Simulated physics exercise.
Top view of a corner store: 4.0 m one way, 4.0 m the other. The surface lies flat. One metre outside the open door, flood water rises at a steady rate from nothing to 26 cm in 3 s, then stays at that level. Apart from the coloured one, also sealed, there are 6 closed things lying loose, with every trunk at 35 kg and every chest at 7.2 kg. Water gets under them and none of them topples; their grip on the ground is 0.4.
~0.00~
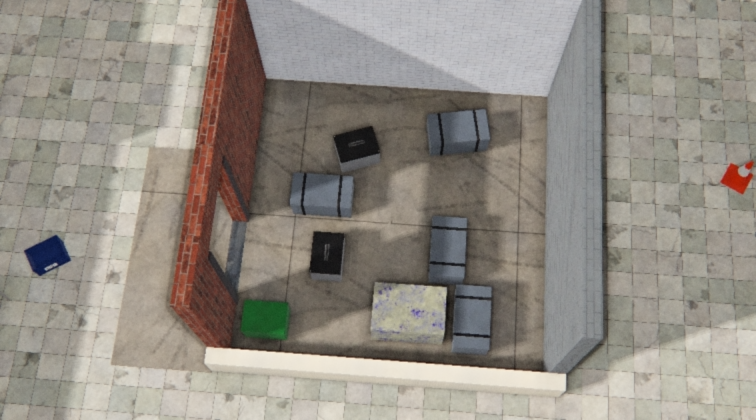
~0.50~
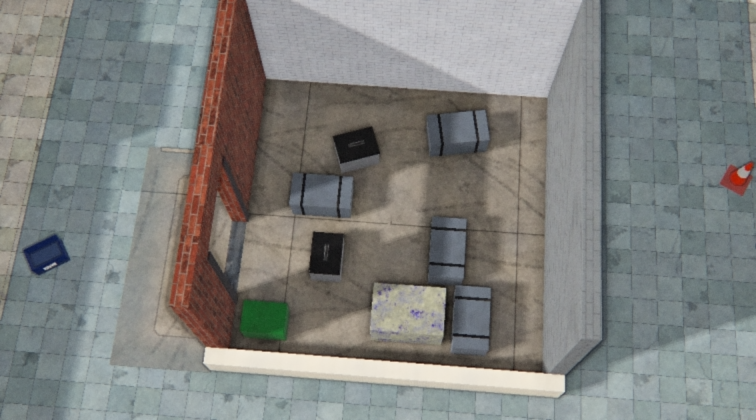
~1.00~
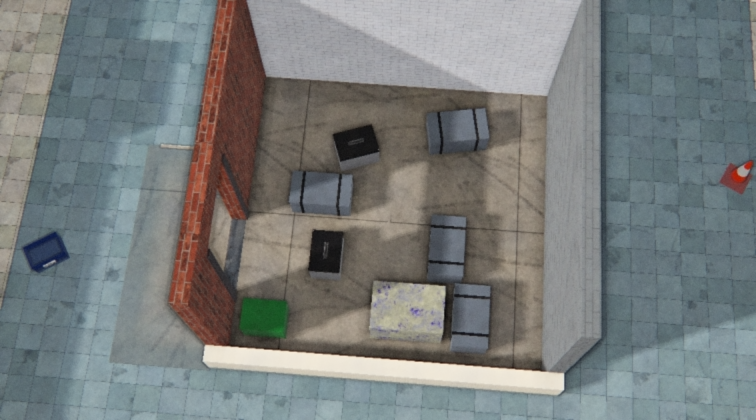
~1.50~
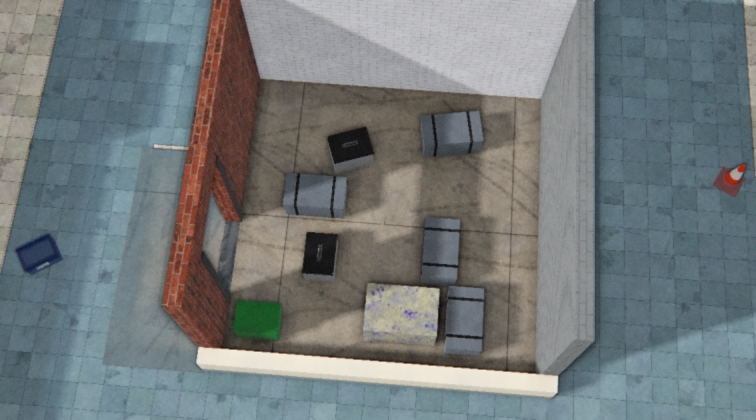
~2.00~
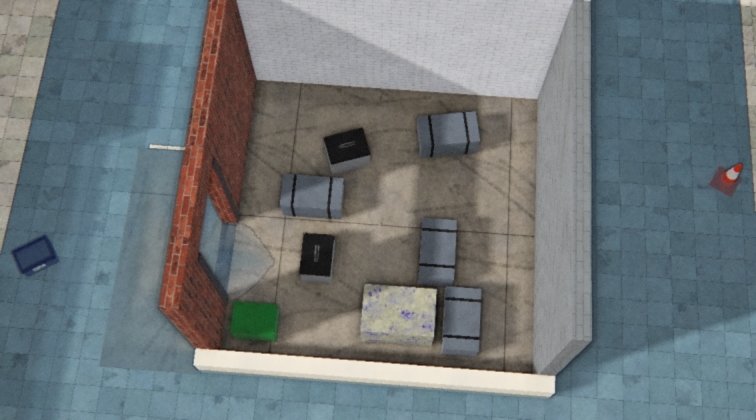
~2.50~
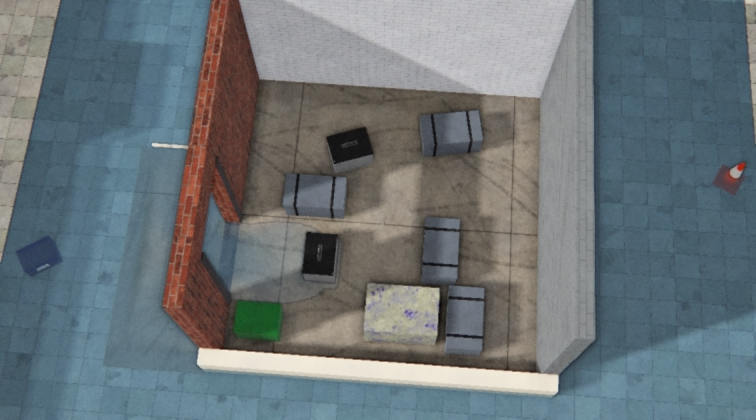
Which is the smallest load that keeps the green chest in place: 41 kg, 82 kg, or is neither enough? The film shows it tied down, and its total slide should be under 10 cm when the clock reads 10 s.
My call: It is fine with the lighter amount.
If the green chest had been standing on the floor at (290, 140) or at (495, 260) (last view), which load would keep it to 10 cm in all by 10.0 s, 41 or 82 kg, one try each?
Well, at the first spot either weight will do, and at the second you need the heavier weight.
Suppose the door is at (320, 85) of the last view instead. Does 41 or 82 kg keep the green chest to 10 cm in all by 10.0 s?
Moved there, the heavy choice alone works.
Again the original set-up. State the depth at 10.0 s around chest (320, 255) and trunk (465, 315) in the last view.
First about 13 cm, second about 13 cm.
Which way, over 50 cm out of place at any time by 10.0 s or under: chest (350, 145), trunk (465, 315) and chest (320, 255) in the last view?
Listed order gives within limit, above limit, above limit.
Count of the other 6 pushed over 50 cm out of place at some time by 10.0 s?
I count 3 of them.
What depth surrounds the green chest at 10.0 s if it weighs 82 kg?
Something like 12 centimetres.
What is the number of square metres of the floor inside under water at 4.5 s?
Somewhere around 8.0 m2, roughly.
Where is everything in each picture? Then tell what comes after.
The first frame shows the green chest at (264, 317) rests on the ground; 0.0 m2 under water; 0 of 7 have shifted.
The second frame shows the green chest at (264, 317), on the bottom; water covers 0.0 m2; 0 of 7 have shifted.
The third frame shows the green chest at (263, 315), on the bottom; water covers 0.0 m2; 0 of 7 have shifted.
The fourth frame shows the green chest at (257, 317) rests on the ground; 0.0 m2 under water; 0 of 7 have shifted.
The fifth frame shows the green chest at (254, 318), on the bottom; water covers 0.3 m2; 0 of 7 have shifted.
The sixth frame shows the green chest at (257, 318), on the bottom; water covers 1.2 m2; 0 of 7 have shifted.
After 3.5 s the green chest would be 0 cm from its start with 41 kg and 0 cm from its start with 82 kg; 3 cm of water round it then.
After 4.5 s the green chest would be 0 cm from its start with 41 kg and 0 cm from its start with 82 kg; 4 cm of water round it then.
After 7.0 s the green chest would be 0 cm from its start with 41 kg and 0 cm from its start with 82 kg; 10 cm of water round it then.
After 10.0 s the green chest would be 0 cm from its start with 41 kg and 0 cm from its start with 82 kg; 12 cm of water round it then.
